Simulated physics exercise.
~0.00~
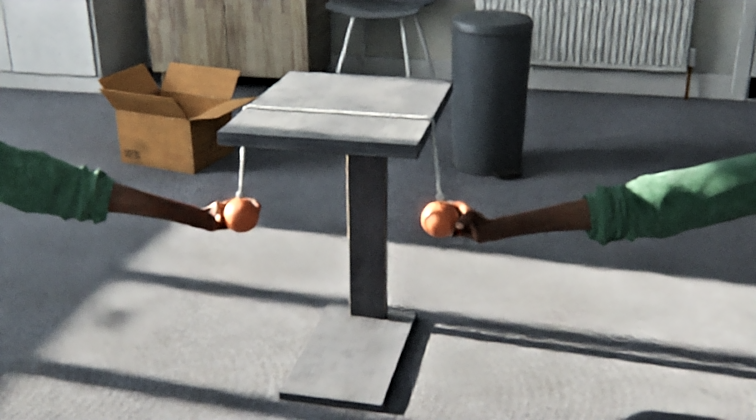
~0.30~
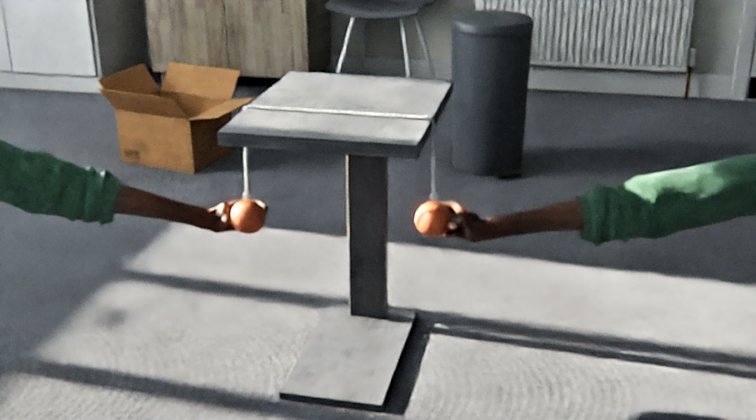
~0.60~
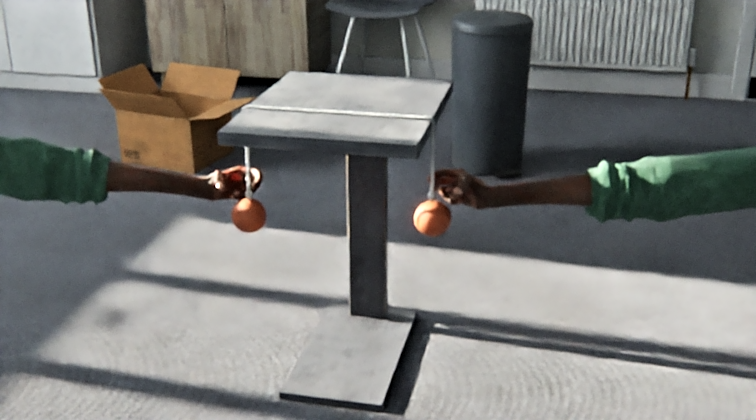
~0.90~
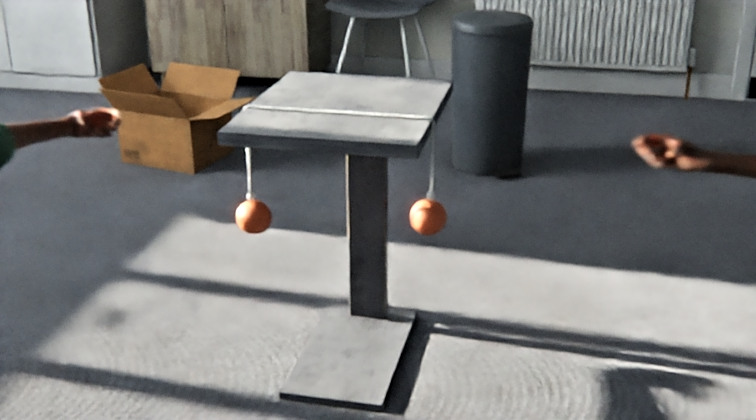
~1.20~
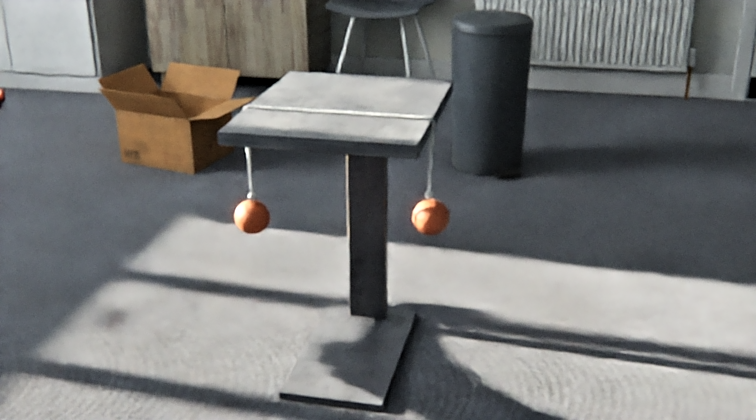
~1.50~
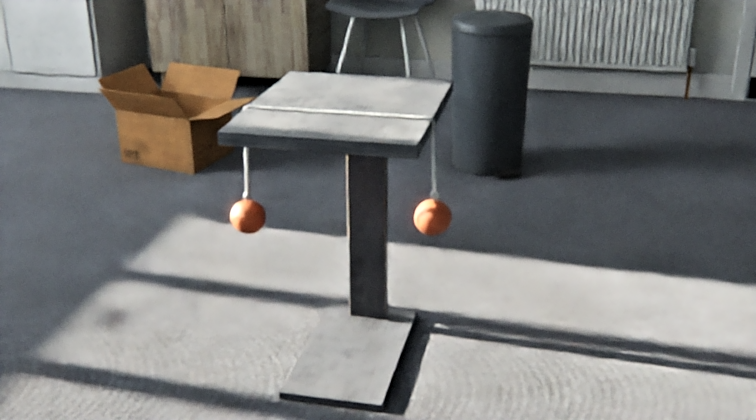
In a sunlit room, two hands releasing oranges hung from a cord over a small table, both staying level.
